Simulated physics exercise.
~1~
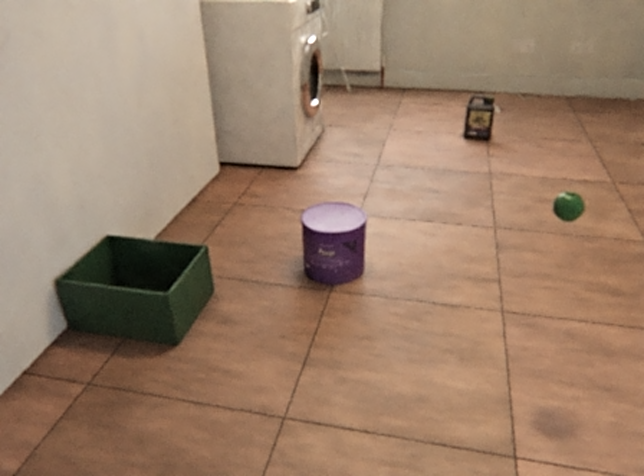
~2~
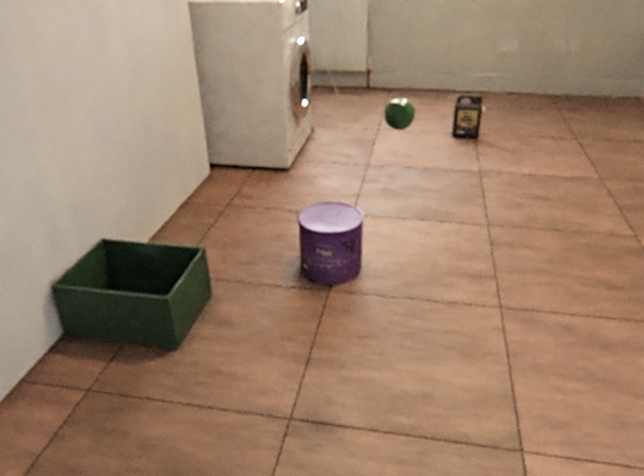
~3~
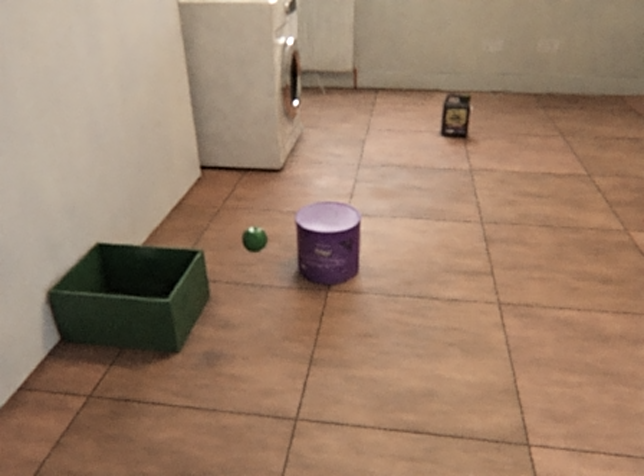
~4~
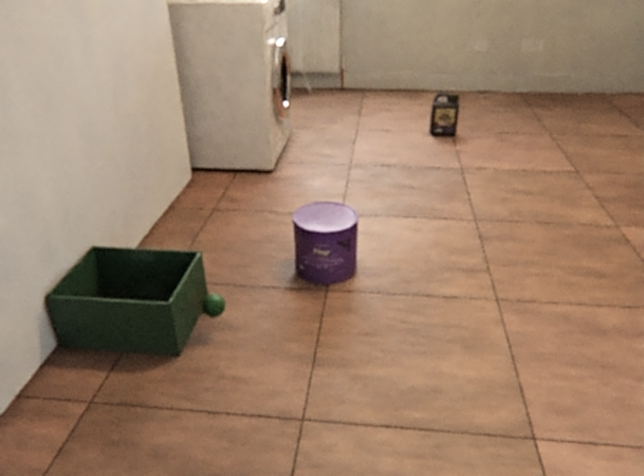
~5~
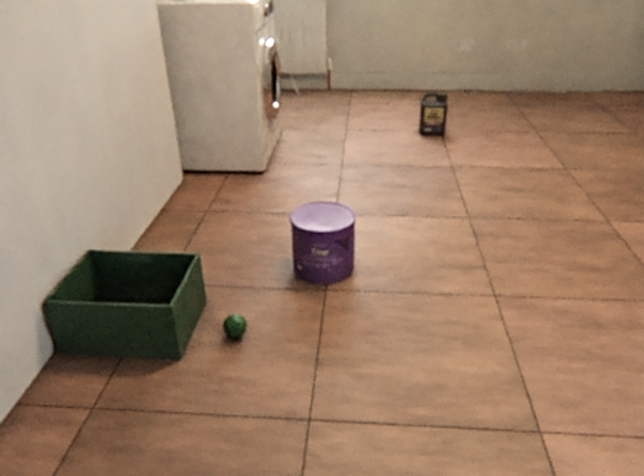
A white front-loading washing machine stands against the left wall of a room with reddish-brown floor tiles, seen from slightly above as the view drifts gently sideways. An open green box sits at the lower left, a purple pail stands near the middle, and a small dark box rests farther back. A green apple sails from the right, moving left and upward, then drops past the pail toward the green box. It reaches the box's right side, then moves slightly back to the right. The apple ends up on the tiles just outside the box, while the pail stays in place.
